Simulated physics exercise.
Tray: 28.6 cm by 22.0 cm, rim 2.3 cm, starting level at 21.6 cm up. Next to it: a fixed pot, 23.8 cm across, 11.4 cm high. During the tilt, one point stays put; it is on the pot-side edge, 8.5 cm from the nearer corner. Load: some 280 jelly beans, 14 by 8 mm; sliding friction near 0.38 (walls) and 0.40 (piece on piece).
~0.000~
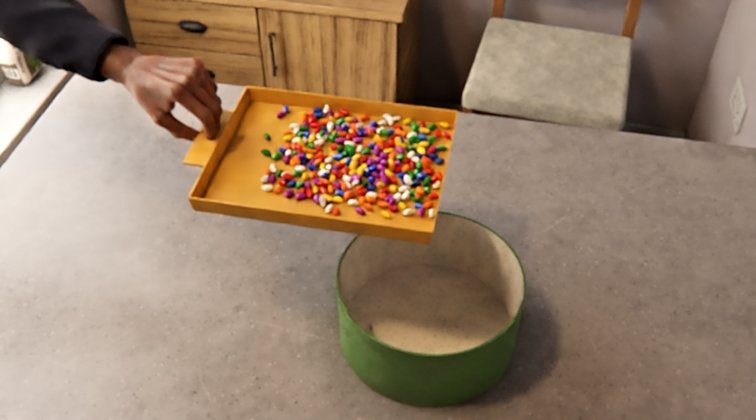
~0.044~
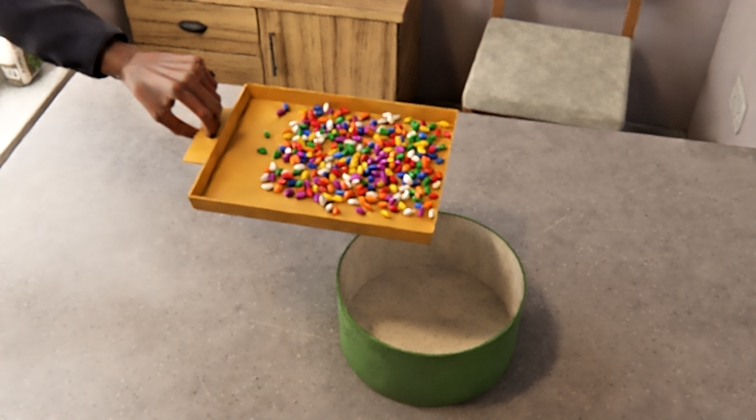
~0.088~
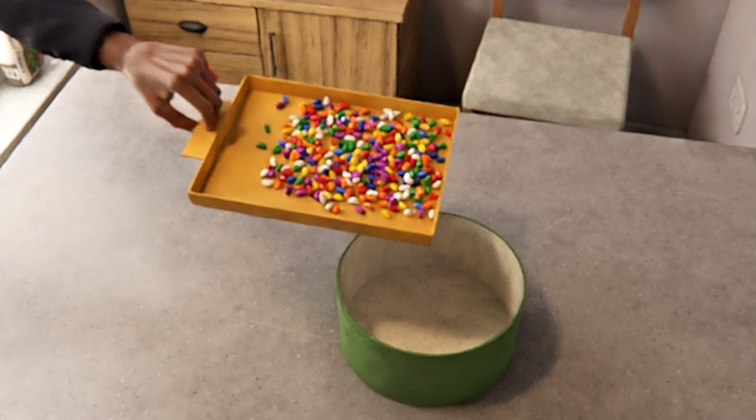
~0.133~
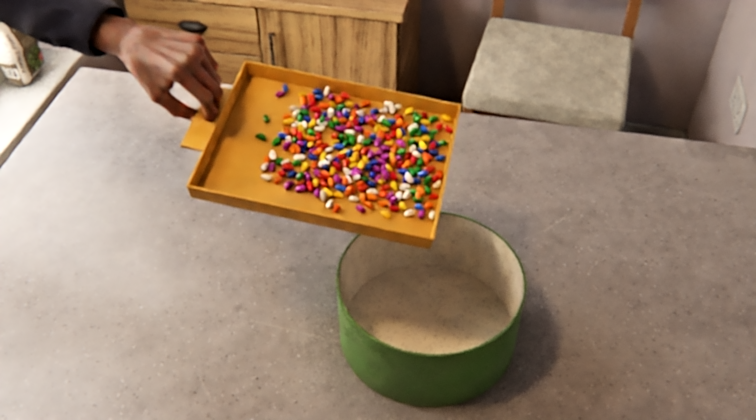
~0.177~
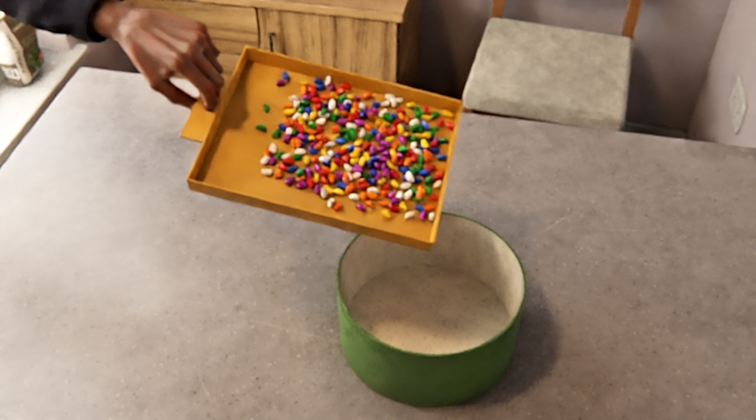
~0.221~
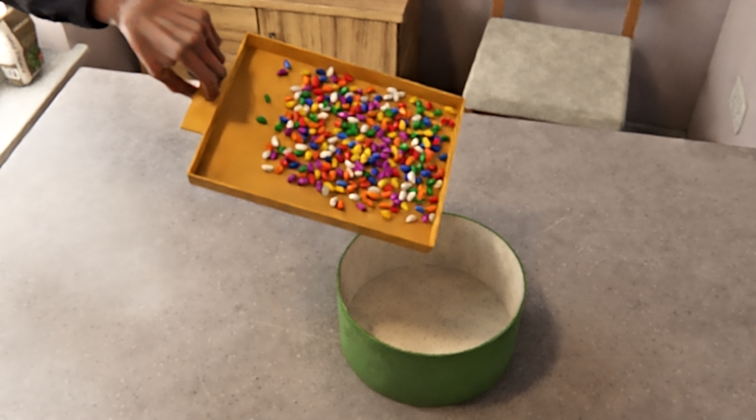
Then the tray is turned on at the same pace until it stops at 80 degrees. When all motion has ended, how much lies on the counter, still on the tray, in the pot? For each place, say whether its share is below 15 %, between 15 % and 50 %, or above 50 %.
Counter: I expect a mere dribble of the load there. Tray: I expect a mere dribble of the load there. Pot: I expect the major share of the load there.
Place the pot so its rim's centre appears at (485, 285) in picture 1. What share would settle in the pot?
It would come to around 85 percent.
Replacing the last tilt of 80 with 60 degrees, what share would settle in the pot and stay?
Around 45 per cent, then.
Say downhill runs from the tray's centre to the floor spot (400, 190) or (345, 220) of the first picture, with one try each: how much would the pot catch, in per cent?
Estimate: Some 70 % and some 65 % respectively.
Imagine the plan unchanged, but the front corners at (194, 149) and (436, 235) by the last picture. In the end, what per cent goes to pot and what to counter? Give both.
The pot gets 50 and the counter 15.
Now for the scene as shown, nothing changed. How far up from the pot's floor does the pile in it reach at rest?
Roughly 2.5 cm.
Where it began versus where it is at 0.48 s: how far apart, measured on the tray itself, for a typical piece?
Roughly 5 cm.
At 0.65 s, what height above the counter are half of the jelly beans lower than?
Some 22 cm above the counter.
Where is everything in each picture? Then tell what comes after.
The first picture shows tray tilt 0 degrees, front corners at (191, 196) and (431, 230); middle of the pieces at (357, 157); pot at (431, 277).
The second picture shows tray tilt 1 degrees, front corners at (191, 195) and (431, 231); middle of the pieces at (357, 156).
The third picture shows tray tilt 4 degrees, front corners at (190, 191) and (431, 233), lowest corner right front; middle of the pieces at (358, 153).
The fourth picture shows tray tilt 9 degrees, front corners at (190, 185) and (432, 237), lowest corner right front; middle of the pieces at (358, 148).
The fifth picture shows tray tilt 14 degrees, front corners at (190, 178) and (432, 241), lowest corner right front; middle of the pieces at (359, 143).
The sixth picture shows tray tilt 19 degrees, front corners at (190, 173) and (432, 244), lowest corner right front; middle of the pieces at (361, 138); pot at (431, 277). The tray's pace is about 120 degrees a second.
Then, at 0.48 s, tilt 49 degrees; the tray holds 100 %, the pot 0 %.
After 0.65 s, tilt 69 degrees; the tray holds 100 %, the pot 0 %.
After 0.95 s, tilt 80 degrees; the tray holds 35 %, the pot 60 %.
In the end, at 2.3 s, counter 0 %, tray 5 %, pot 95 %.
